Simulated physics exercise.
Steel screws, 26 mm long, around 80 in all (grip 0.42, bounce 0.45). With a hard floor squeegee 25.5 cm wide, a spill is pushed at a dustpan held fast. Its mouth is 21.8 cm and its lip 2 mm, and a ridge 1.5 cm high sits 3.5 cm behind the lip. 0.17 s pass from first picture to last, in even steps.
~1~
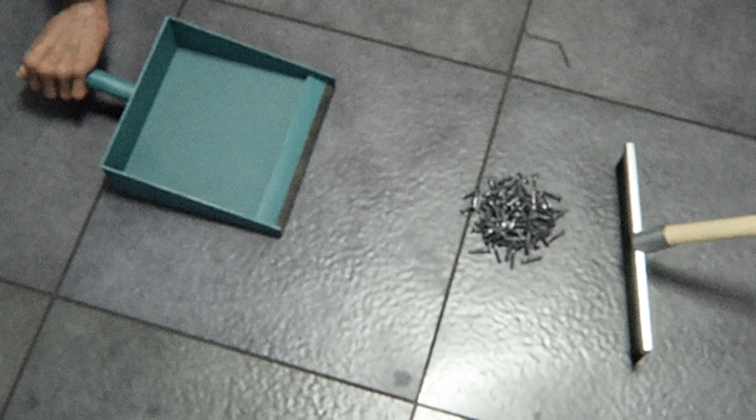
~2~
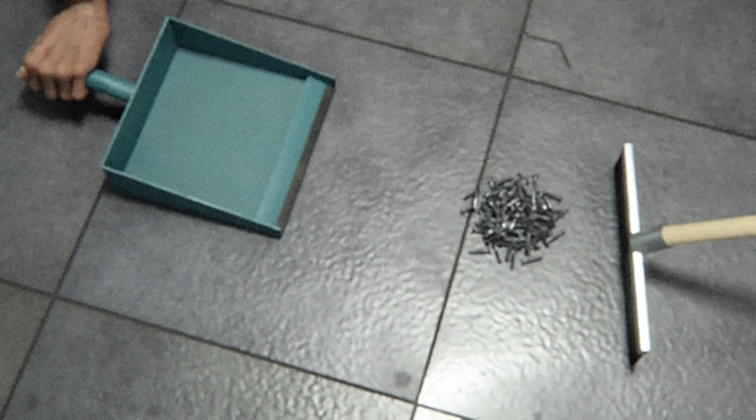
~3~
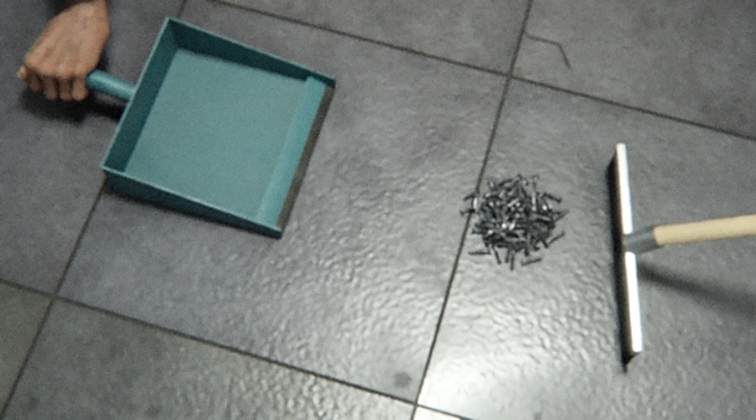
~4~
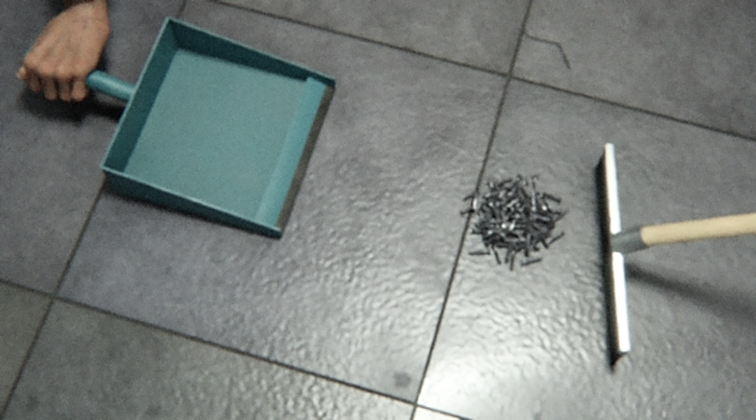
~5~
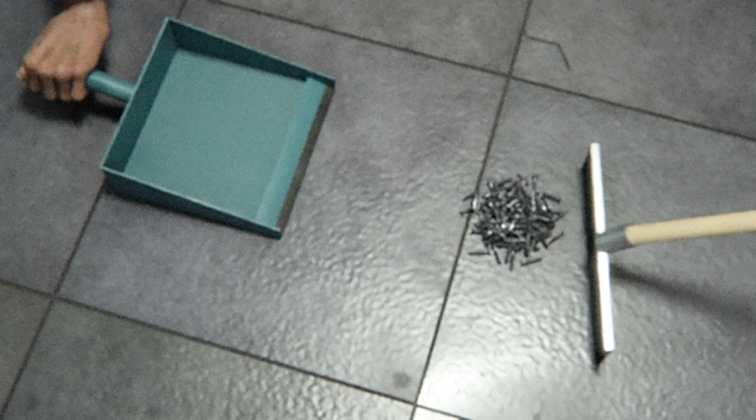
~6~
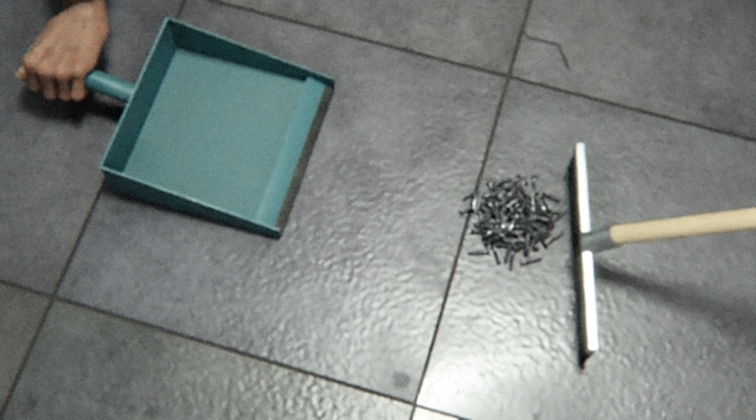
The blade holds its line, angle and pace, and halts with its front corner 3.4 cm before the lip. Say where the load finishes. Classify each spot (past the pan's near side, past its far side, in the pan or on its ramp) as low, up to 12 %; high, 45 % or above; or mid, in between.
Near side mid, far side low, pan low.
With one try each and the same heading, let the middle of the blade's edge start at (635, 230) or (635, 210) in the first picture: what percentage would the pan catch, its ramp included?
Around 0 percent, then around 0 percent.
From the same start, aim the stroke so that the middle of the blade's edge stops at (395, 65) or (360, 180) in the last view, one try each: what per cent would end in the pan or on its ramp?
I'd expect about 0 percent, then about 5 percent.
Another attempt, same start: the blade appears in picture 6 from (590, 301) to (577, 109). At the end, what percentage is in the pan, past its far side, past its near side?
Per cent by place - pan 0, far side 0, near side 0.
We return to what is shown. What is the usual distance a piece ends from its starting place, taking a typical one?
I'd say close to 26 cm.
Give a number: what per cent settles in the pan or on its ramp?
Roughly 5 %.
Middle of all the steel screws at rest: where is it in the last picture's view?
My guess is close to (311, 210).
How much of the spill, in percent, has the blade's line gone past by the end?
My guess is close to 0 per cent.
Then, 0.27 s after the last picture, middle of the blade 22 cm from the lip; 0 % over the lip, far side 0 %, near side 0 %.
Then, 0.46 s after the last picture, middle of the blade 12 cm from the lip; 0 % over the lip, far side 0 %, near side 10 %.
Then, 0.77 s after the last picture, middle of the blade 7 cm from the lip; 0 % over the lip, far side 0 %, near side 20 %.
In the end, near side 20 %, far side 0 %, pan 5 %, in front of the lip or behind the blade 75 %.
